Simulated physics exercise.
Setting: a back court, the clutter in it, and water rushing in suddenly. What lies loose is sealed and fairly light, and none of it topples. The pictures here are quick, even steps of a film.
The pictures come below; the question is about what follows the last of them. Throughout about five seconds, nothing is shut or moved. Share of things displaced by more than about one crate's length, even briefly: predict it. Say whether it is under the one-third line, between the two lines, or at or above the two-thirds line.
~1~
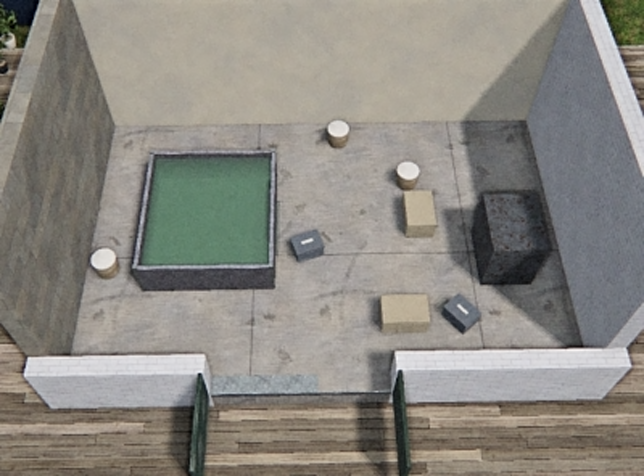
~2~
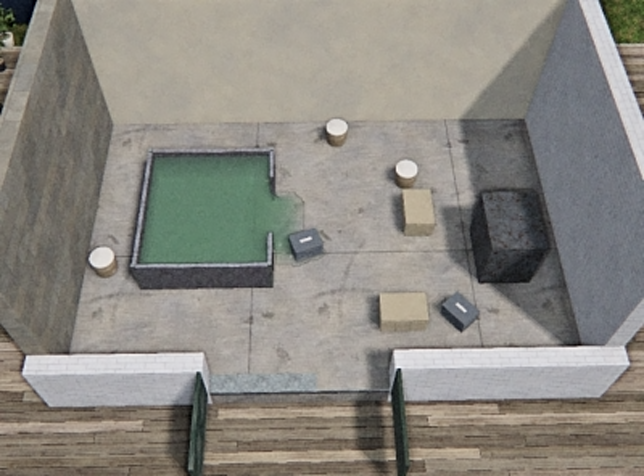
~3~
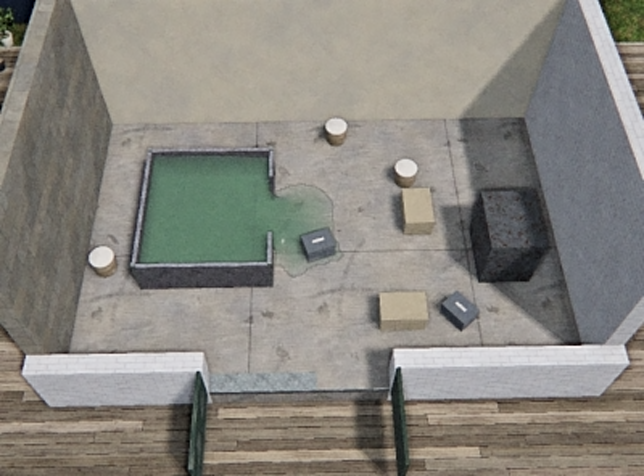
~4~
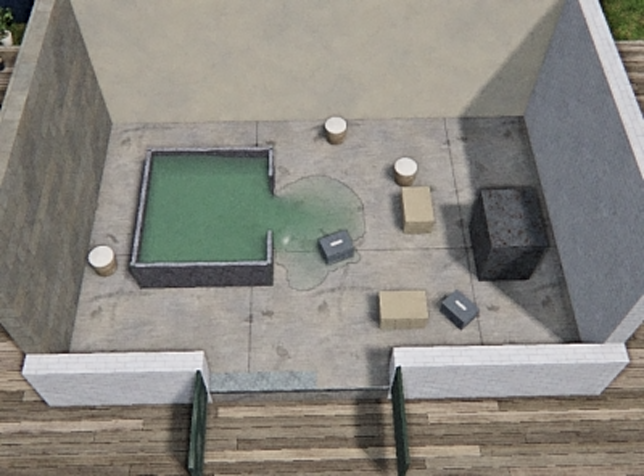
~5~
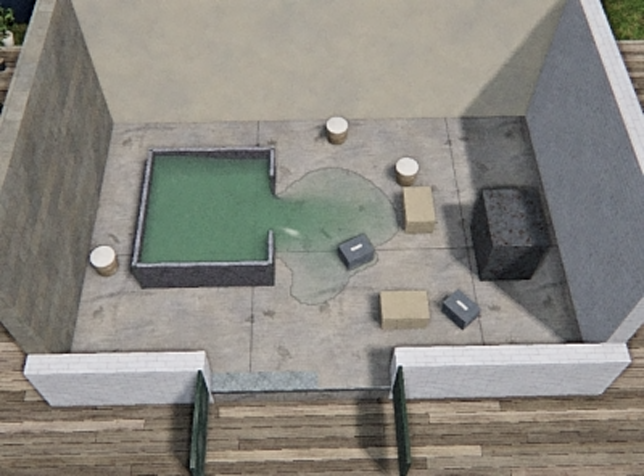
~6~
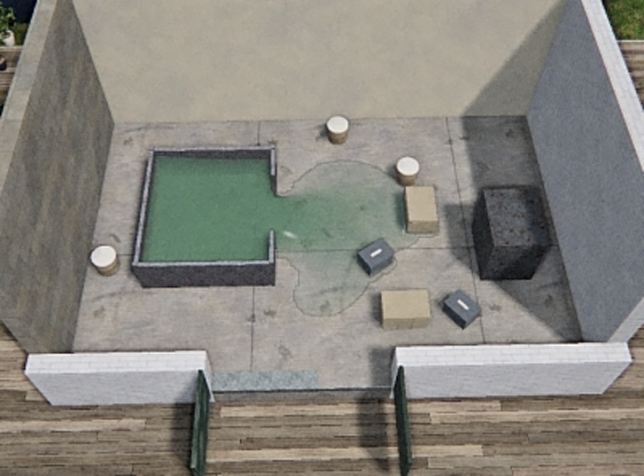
It is at or above the two-thirds line.
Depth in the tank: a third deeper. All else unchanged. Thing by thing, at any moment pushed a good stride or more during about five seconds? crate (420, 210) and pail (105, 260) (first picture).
Lab note, in order: Reached that mark / stayed below that mark.
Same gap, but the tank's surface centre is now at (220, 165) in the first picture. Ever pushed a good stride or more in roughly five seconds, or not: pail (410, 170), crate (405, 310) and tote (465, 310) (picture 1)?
Far enough, Not far, Far enough.
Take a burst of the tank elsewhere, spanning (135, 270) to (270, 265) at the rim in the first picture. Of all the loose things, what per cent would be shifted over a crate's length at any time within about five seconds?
Near 10 in a hundred.
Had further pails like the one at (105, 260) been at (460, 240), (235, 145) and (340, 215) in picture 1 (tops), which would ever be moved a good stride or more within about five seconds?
In sequence: Pushed clear, doesn't go far, pushed clear.
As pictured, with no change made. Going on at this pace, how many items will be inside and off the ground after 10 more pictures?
The total here is 4.
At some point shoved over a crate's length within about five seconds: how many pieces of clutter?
Total: 6.
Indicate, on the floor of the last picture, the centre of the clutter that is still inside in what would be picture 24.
Somewhere near (439, 240) in the last view.
A moment on, 2 of 8 are well off their spots; 0 afloat.
Next, 6 of 8 are well off their spots; 4 afloat.
Later, 5 of 8 are well off their spots; 5 afloat.
In the end, 5 of 8 are well off their spots, and 6 have been at some point; 5 afloat.
